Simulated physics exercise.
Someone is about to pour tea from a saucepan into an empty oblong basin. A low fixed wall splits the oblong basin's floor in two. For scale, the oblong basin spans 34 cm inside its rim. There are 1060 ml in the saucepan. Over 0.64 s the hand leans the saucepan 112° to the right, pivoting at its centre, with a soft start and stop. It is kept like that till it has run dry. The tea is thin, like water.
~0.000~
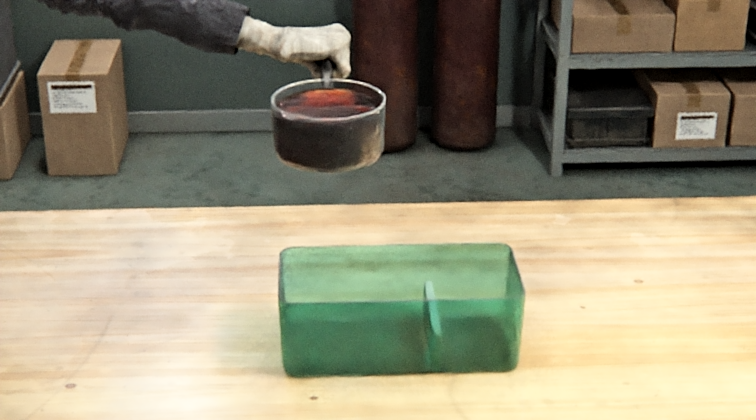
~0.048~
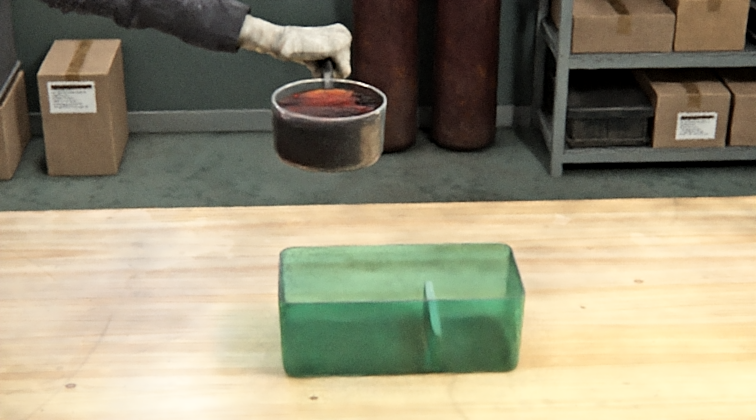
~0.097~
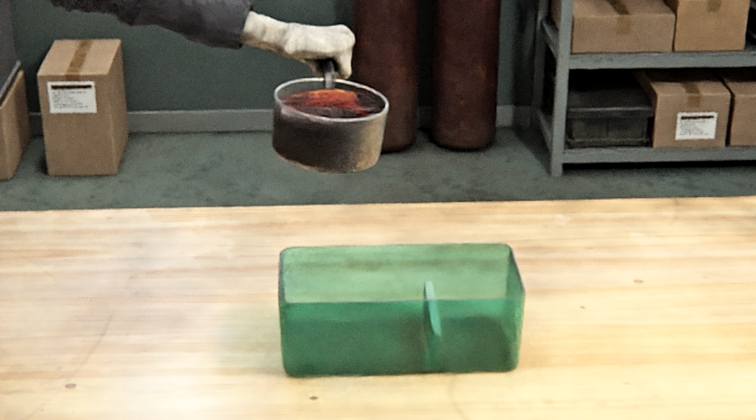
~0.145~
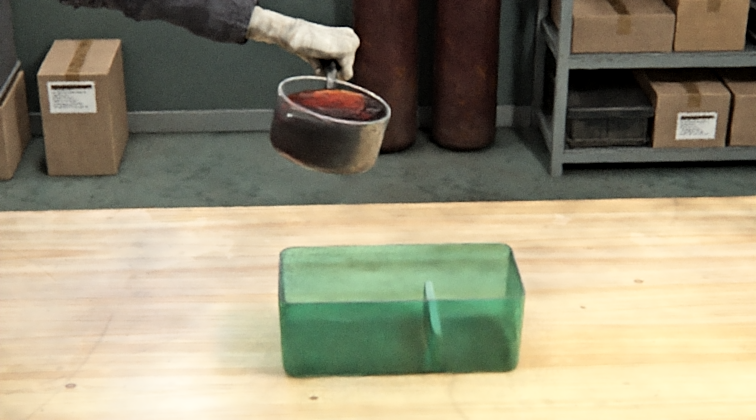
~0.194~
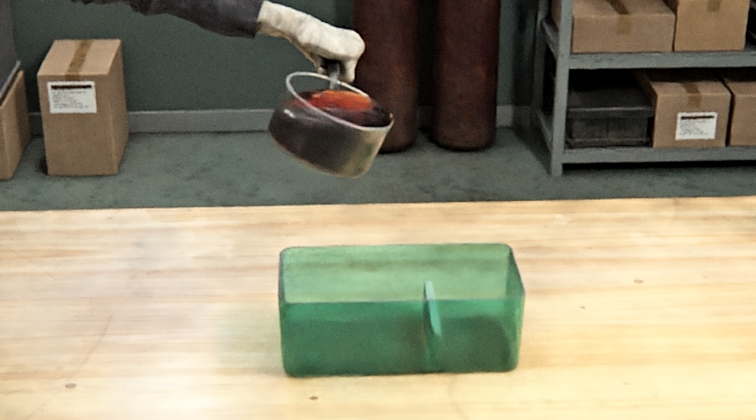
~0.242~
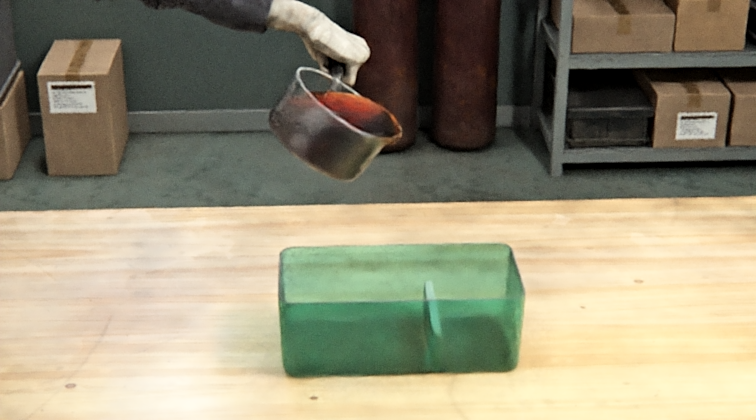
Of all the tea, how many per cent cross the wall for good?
About 41 per cent.
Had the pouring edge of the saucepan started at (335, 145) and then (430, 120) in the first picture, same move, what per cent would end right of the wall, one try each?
First 10, then 75 per cent.
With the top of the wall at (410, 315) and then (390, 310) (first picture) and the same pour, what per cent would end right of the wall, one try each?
First 70, then 85 per cent.
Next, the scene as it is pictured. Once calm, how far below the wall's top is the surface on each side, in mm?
Some 42 mm on the left and 34 mm on the right.
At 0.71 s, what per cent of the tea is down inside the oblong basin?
Some 82 per cent.
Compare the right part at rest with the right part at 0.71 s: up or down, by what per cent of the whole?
The share moves down, by some 5 per cent.
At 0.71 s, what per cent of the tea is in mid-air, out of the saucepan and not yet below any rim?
Some 14 per cent.
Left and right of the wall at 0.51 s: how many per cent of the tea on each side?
Near 3 on the left, 16 on the right.
By 0.51 s the tilt is 101° and 22 per cent is still to pour, 3 is left of the wall and 16 right of it.
By 0.71 s the tilt is 112° and 3 per cent is still to pour, 36 is left of the wall and 46 right of it.
By 0.92 s the tilt is 112° and 0 per cent is still to pour, 51 is left of the wall and 40 right of it.
By 1.14 s the tilt is 112° and 0 per cent is still to pour, 55 is left of the wall and 41 right of it.
At rest 55 per cent lies left of the wall, 41 right of it and 5 outside.
